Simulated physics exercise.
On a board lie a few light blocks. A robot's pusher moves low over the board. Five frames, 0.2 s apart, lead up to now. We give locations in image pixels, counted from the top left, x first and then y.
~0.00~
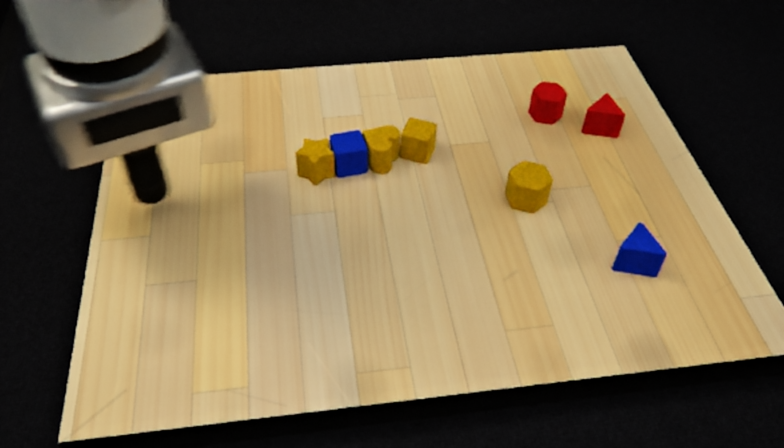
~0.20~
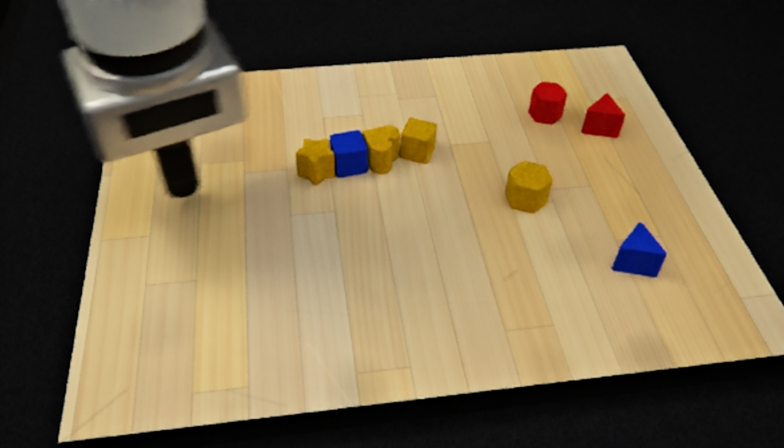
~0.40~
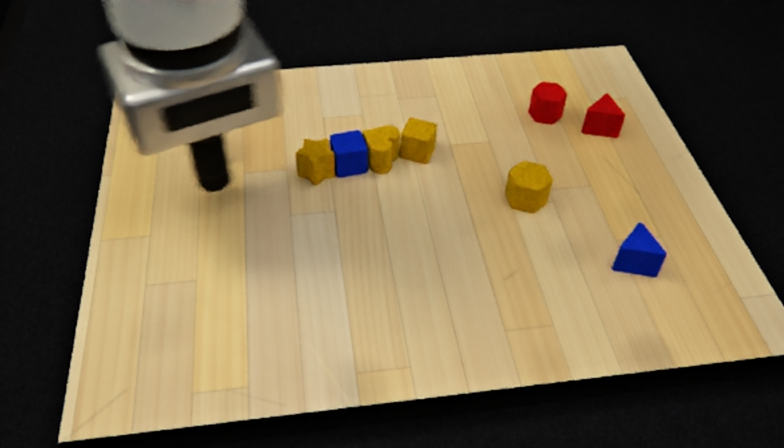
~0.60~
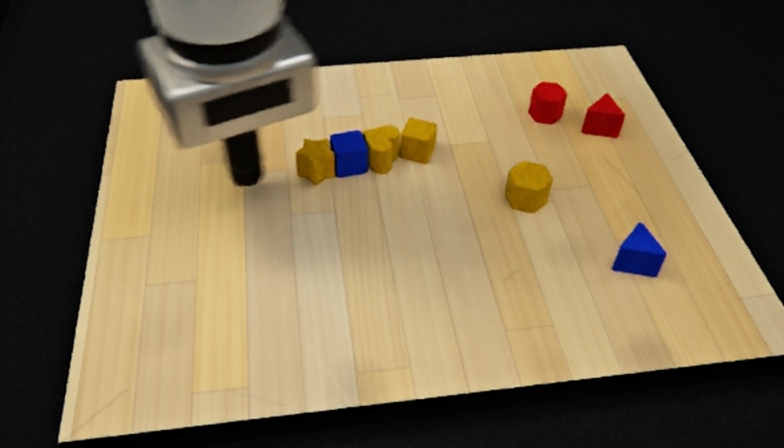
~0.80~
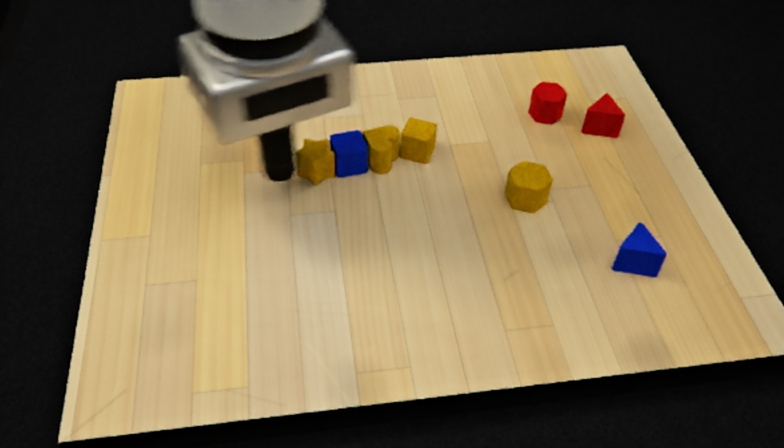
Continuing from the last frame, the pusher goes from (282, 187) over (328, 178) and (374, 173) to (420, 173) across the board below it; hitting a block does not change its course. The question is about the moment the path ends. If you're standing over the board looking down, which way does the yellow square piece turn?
Prediction: Clockwise.
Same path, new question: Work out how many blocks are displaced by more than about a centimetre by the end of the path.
At least three of them.
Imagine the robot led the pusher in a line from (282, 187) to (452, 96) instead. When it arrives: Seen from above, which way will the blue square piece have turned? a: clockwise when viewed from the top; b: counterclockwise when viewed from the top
The correct letter is a.
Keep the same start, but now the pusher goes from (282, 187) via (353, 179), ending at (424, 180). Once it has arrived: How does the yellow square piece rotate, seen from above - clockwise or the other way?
It twists with the clock when seen from above.
On the path given first. One third of the way, pusher at (328, 162); yellow star-shaped block at (347, 137); blue square piece at (378, 130); yellow heart-shaped block at (408, 126); yellow square piece at (442, 126).
Two thirds of the way, pusher at (376, 158); yellow star-shaped block at (385, 131), turned 20° anticlockwise; blue square piece at (409, 118), turned 20° anticlockwise; yellow heart-shaped block at (435, 108), turned 15° anticlockwise; yellow square piece at (464, 120), turned 65° clockwise.
At the end, pusher at (421, 158); yellow star-shaped block at (402, 130), turned 60° anticlockwise; blue square piece at (420, 111), turned 30° anticlockwise; yellow heart-shaped block at (442, 99), turned 25° anticlockwise; yellow square piece at (467, 118), turned 90° clockwise.
